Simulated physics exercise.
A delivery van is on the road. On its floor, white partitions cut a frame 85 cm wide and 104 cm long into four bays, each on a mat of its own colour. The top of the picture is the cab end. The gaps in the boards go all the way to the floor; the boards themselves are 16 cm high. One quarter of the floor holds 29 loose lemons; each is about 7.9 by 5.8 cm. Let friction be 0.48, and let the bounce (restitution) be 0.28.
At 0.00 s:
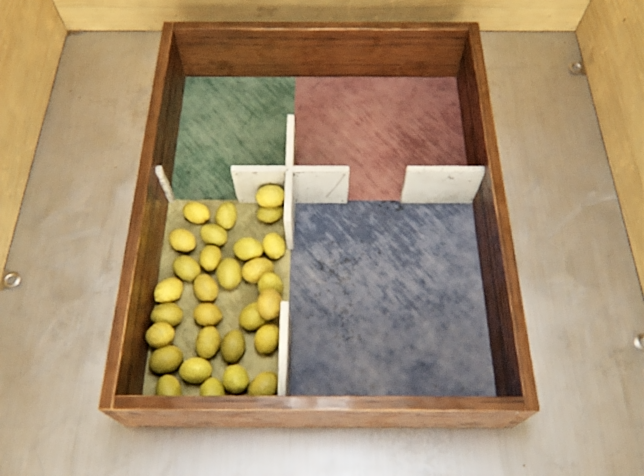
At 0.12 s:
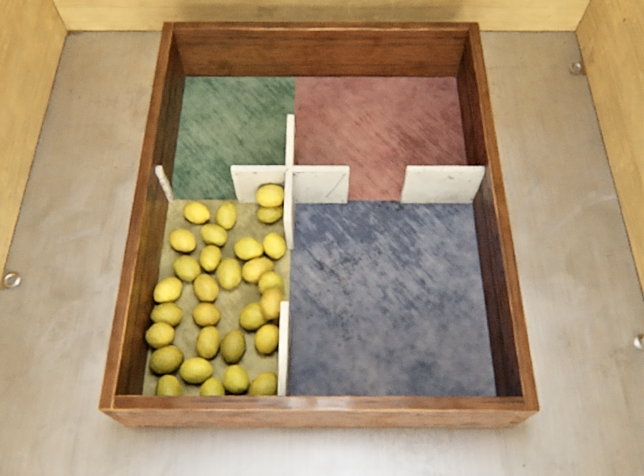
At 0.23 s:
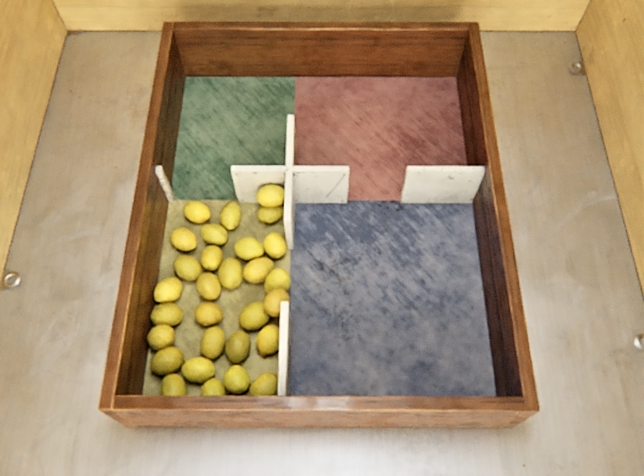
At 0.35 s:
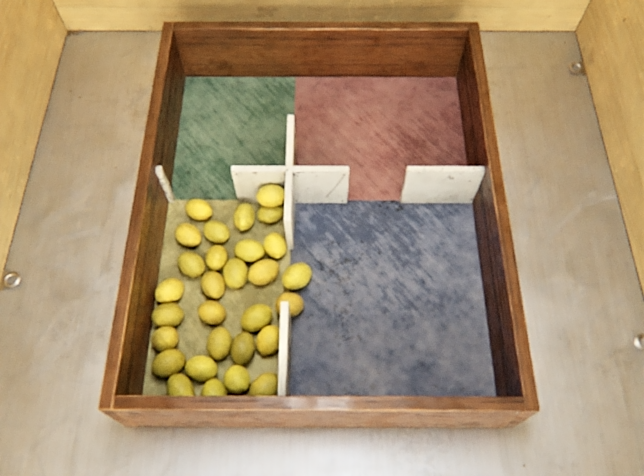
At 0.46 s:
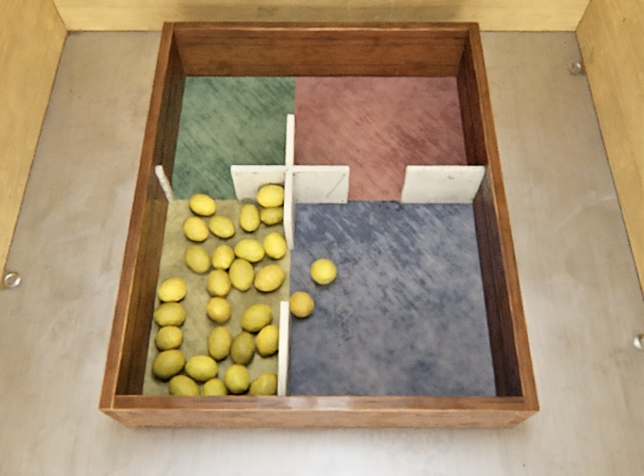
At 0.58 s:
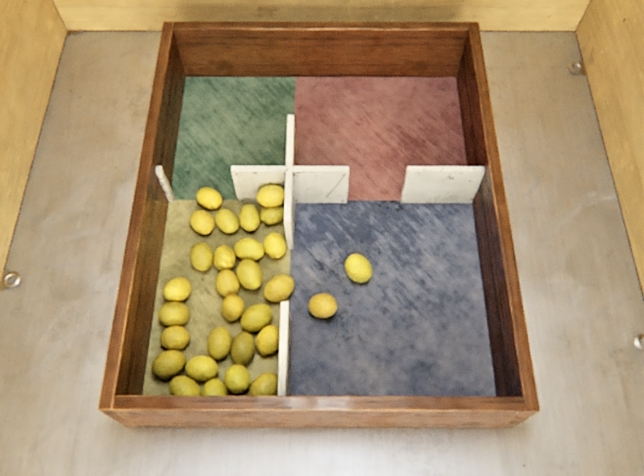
Wooden frame divided by white partitions, with yellow lemons shifting right in the lower-left bay and two rolling onto the blue mat.
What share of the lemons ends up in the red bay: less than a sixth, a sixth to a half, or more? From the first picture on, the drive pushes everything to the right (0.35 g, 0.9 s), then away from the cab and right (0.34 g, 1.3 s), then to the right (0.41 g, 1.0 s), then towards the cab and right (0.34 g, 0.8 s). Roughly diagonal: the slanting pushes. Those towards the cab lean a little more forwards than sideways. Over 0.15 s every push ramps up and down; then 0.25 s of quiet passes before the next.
Under a sixth.
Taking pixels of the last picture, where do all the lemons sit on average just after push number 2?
Around (294, 319).
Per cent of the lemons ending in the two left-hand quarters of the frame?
Near enough 60 per cent, I'd say.
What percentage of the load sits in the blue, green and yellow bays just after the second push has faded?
At that point the shares are blue 30, green 0 and yellow 70 per cent.
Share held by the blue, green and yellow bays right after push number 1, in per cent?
Blue 10 %, green 0 %, yellow 80 %.
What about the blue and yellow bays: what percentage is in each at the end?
Blue 40 %, yellow 60 %.
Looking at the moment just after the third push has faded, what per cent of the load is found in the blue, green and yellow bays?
Reading then: Blue 40 %, green 0 %, yellow 60 %.
After push 1 (1.14 s), 4 in the blue bay, 1 in the green bay and 24 in the yellow bay.
After push 2 (2.69 s), 9 in the blue bay, 1 in the green bay and 19 in the yellow bay.
After push 3 (3.94 s), 12 in the blue bay, 1 in the green bay and 16 in the yellow bay.
After push 4 (4.99 s), 12 in the blue bay, 1 in the green bay and 16 in the yellow bay.
Final count (at 5.84 s), 12 in the blue bay, 1 in the green bay and 16 in the yellow bay. Asked share, 0 of 29, 0 per cent.
